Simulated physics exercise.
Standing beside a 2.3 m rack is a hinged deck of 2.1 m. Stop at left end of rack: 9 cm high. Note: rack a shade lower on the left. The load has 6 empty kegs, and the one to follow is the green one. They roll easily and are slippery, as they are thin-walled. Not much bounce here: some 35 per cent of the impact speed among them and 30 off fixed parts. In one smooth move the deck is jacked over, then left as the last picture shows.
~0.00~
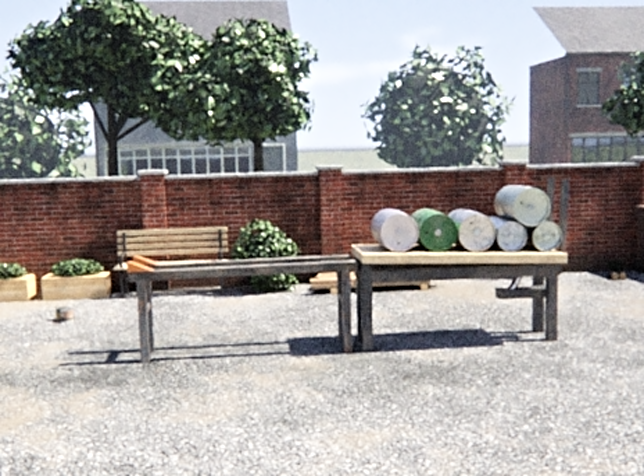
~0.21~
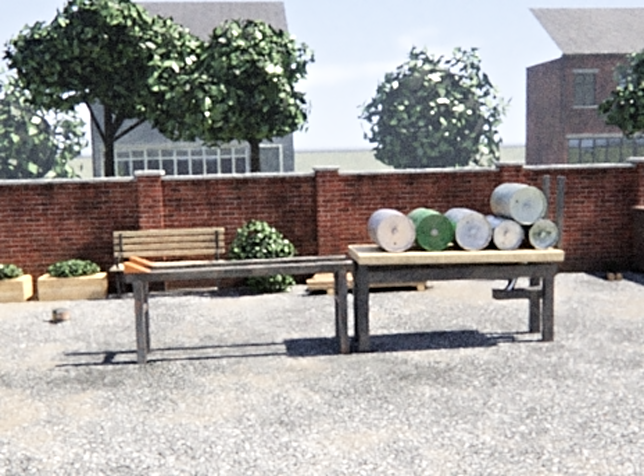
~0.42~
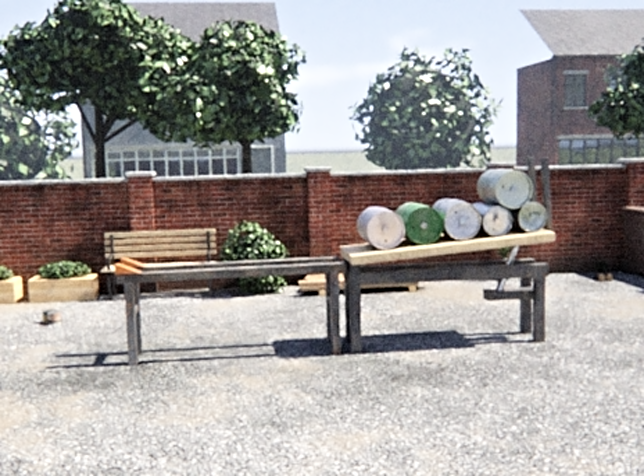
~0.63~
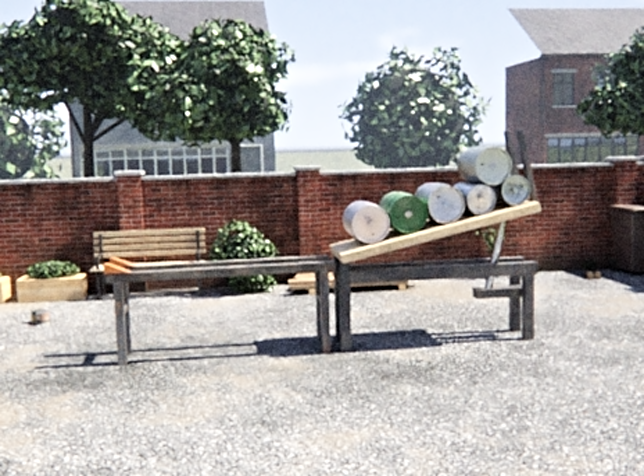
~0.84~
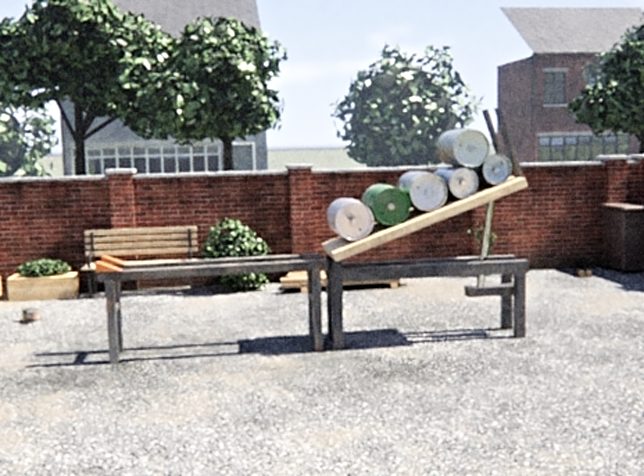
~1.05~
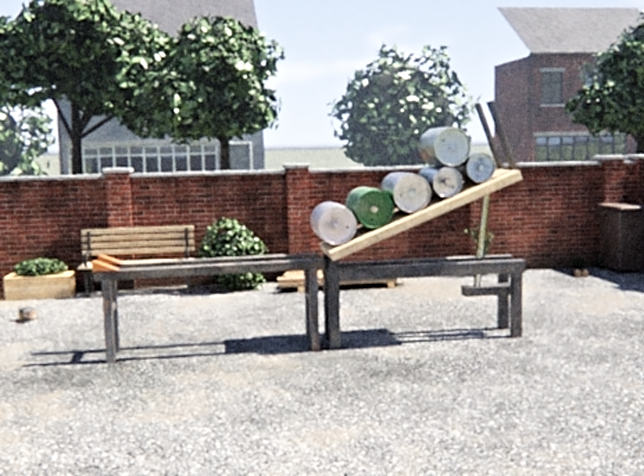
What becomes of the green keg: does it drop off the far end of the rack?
My guess is it escapes past the stop.
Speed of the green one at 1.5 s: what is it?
Estimate: Some 1.5 m/s.
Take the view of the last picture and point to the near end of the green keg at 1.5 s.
I'd point to somewhere near (326, 231).
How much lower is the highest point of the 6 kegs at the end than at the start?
Roughly 0 cm.
Then, 1.5 s in, green is on the deck, 5 cm from the hinge, rolling left; 0 of 6 over the stop.
Then, 2.1 s in, green is on the rack, 135 cm from the rack's far end, rolling left; 0 of 6 over the stop.
Then, 2.6 s in, green is on the rack, 60 cm from the rack's far end, rolling left; 0 of 6 over the stop.
Then, 3.3 s in, green is over the stop and falling; 2 of 6 over the stop.
In the end (6.6 s), green is beyond the stop, on the ground; 3 of 6 over the stop.
